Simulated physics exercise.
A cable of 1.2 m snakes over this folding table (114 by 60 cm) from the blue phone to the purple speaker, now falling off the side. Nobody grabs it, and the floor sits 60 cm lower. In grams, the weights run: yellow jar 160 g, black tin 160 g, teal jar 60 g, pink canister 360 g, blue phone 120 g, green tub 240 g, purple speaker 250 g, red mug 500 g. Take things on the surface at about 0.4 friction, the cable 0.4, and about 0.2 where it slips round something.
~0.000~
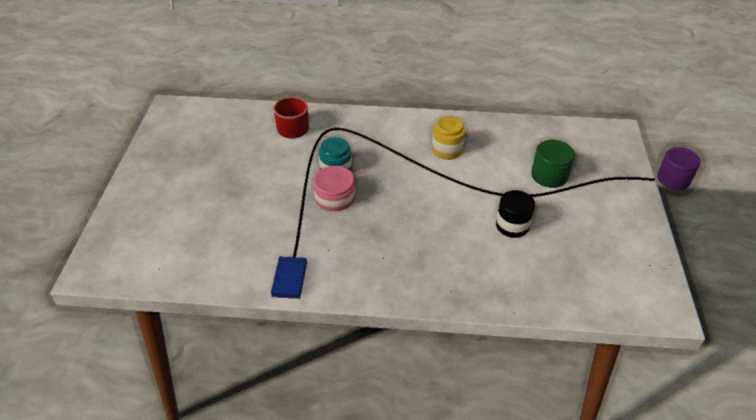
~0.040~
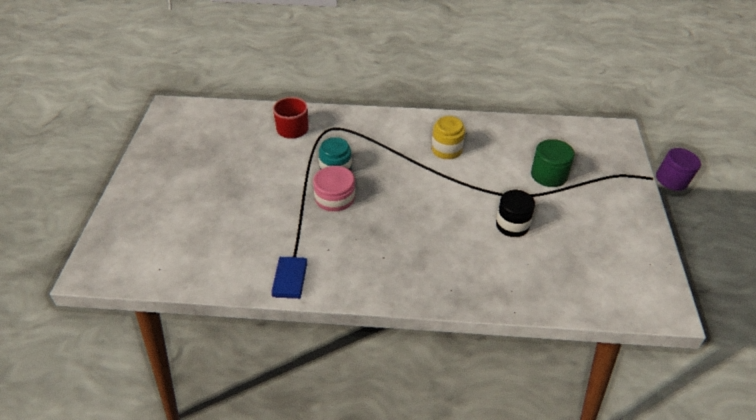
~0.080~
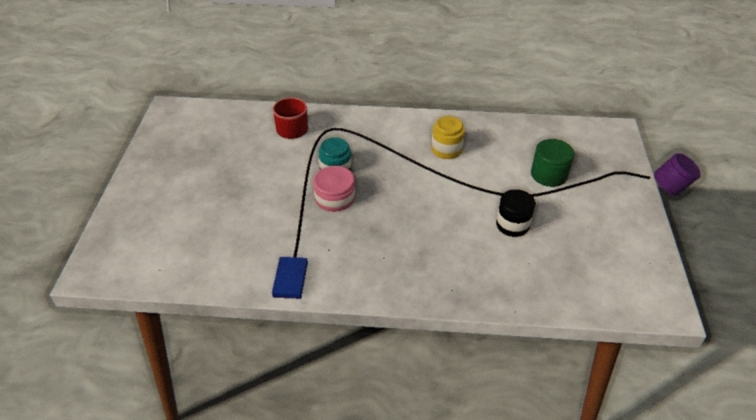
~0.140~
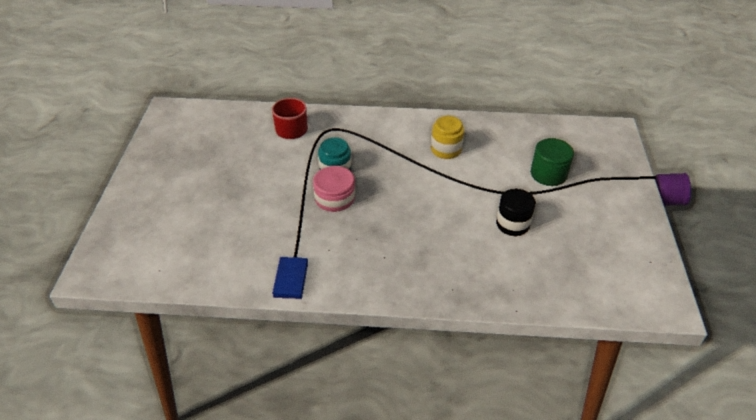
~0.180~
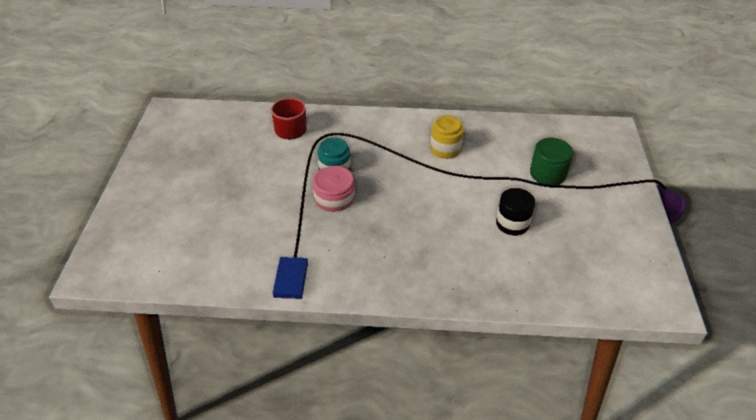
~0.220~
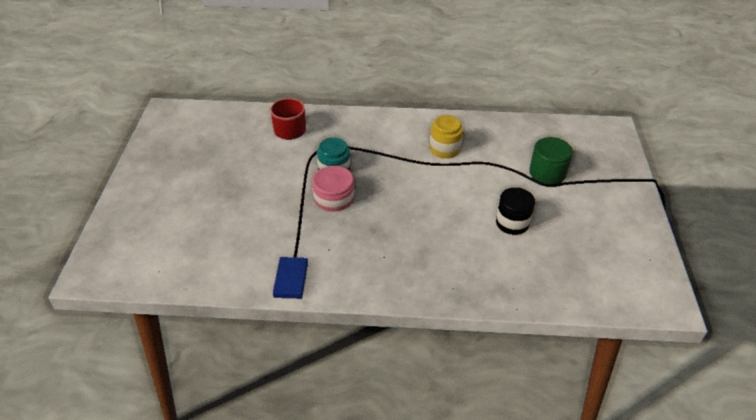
The clip opens on a table with a blue phone, several colourful containers and a black cable running to a purple object at the right edge. The purple object tilts and drops below the edge, out of view, drawing the cable straighter across the tabletop while the containers barely move.
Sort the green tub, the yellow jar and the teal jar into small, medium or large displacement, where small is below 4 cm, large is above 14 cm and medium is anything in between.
Green tub: Small; yellow jar: Small; teal jar: Large.
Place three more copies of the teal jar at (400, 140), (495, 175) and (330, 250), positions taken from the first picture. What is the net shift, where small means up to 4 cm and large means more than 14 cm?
Taken in order, they show only a little movement, only a little movement, and finally only a little movement.
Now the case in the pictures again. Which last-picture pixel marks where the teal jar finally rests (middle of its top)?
(464, 223).
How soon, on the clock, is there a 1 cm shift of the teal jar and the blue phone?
Approx. times - teal jar: 0.28 s, blue phone: 0.32 s.
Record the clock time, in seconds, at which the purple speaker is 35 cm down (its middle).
Close to 0.40 s.
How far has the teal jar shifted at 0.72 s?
By then the teal jar has moved close to 30 cm.
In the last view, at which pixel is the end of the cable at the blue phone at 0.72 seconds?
Around (321, 196).
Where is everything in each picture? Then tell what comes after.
In the first picture, green tub (556, 151); yellow jar (450, 124); teal jar (335, 146); cable runs through (602, 180) (400, 155) (302, 210).
In the second picture, purple speaker (683, 158); cable runs through (601, 179) (400, 154) (302, 210).
In the third picture, purple speaker (677, 174); cable runs through (600, 178) (400, 154) (302, 211).
In the fourth picture, purple speaker (672, 190); cable runs through (603, 179) (399, 155) (302, 211).
In the fifth picture, purple speaker (664, 205); cable runs through (622, 184) (407, 158) (302, 211).
In the sixth picture, green tub (554, 148); yellow jar (448, 123); teal jar (333, 146); cable runs through (647, 180) (433, 164) (301, 211).
After 0.5 s, the cable's tail end at (306, 221); teal jar on its side, 21 cm off its start, blue phone 10 cm off its start, purple speaker over the edge.
After 0.7 s, the cable's tail end at (321, 196); teal jar on its side, 32 cm off its start, blue phone 19 cm off its start, purple speaker over the edge.
After 1.0 s, the cable's tail end at (327, 194); teal jar on its side, 32 cm off its start at (464, 223), blue phone 20 cm off its start at (306, 197), purple speaker over the edge.
After 1.2 s, the cable's tail end at (332, 192); teal jar on its side, 32 cm off its start, blue phone 21 cm off its start, purple speaker over the edge.
After 2.4 s, the cable's tail end at (337, 191); teal jar on its side, 32 cm off its start at (464, 223), green tub 0 cm off its start at (554, 148), yellow jar 0 cm off its start at (448, 123), blue phone 23 cm off its start at (314, 188).
